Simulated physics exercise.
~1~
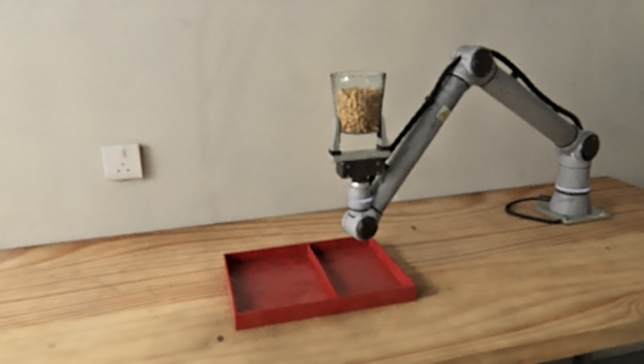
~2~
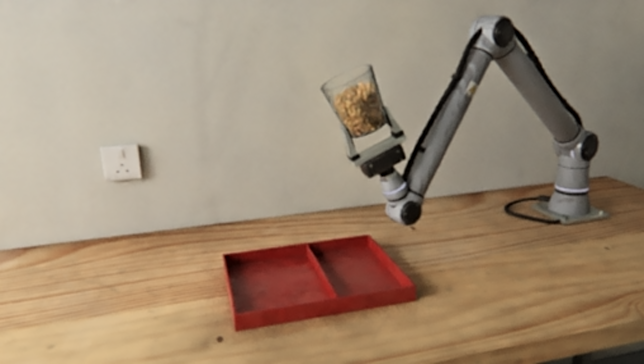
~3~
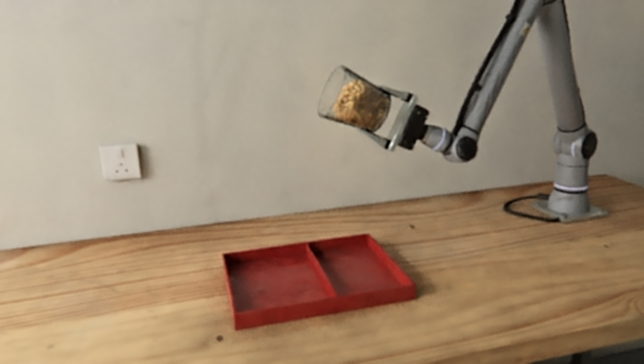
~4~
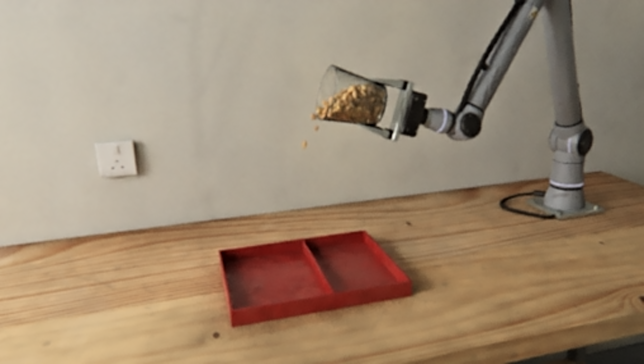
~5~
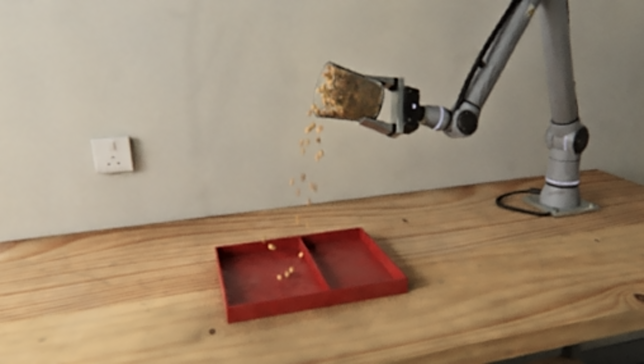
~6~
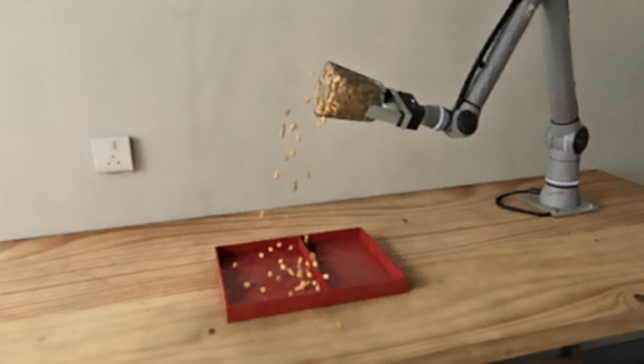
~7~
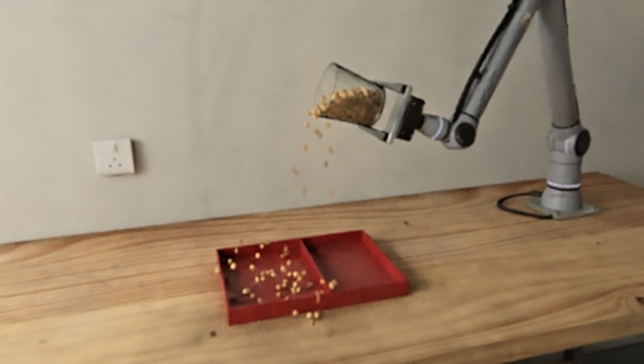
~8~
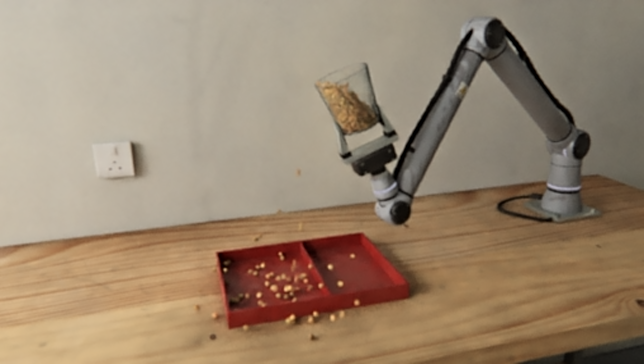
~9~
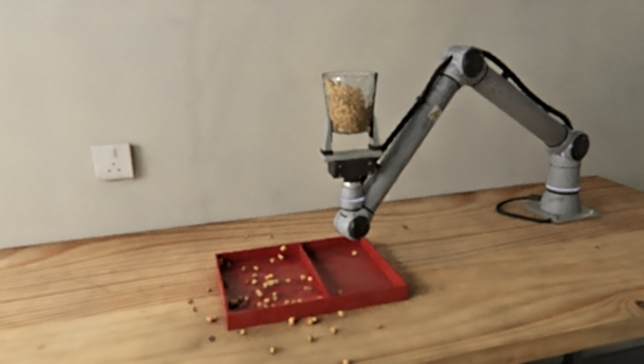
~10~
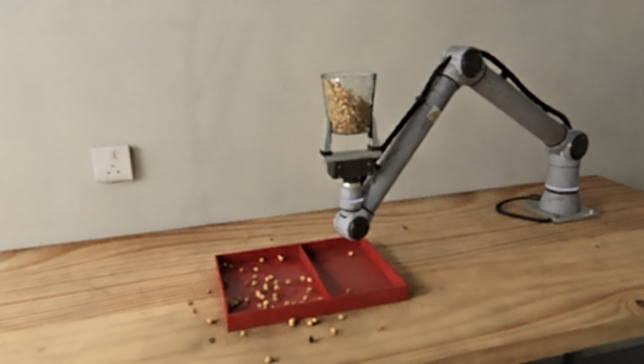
To begin with, a grey robot arm holds a clear tumbler of dried chickpeas upright above a red tray with two compartments on a wooden table. The arm lifts its joints and tips the tumbler to the left until it lies nearly on its side. Chickpeas trickle from the rim, then fall in a scattered stream, landing mostly in the tray's left compartment, with some bouncing onto the table. The arm then swings the tumbler back upright. It ends still holding most of the chickpeas, while others lie scattered in the tray and around its front edge.
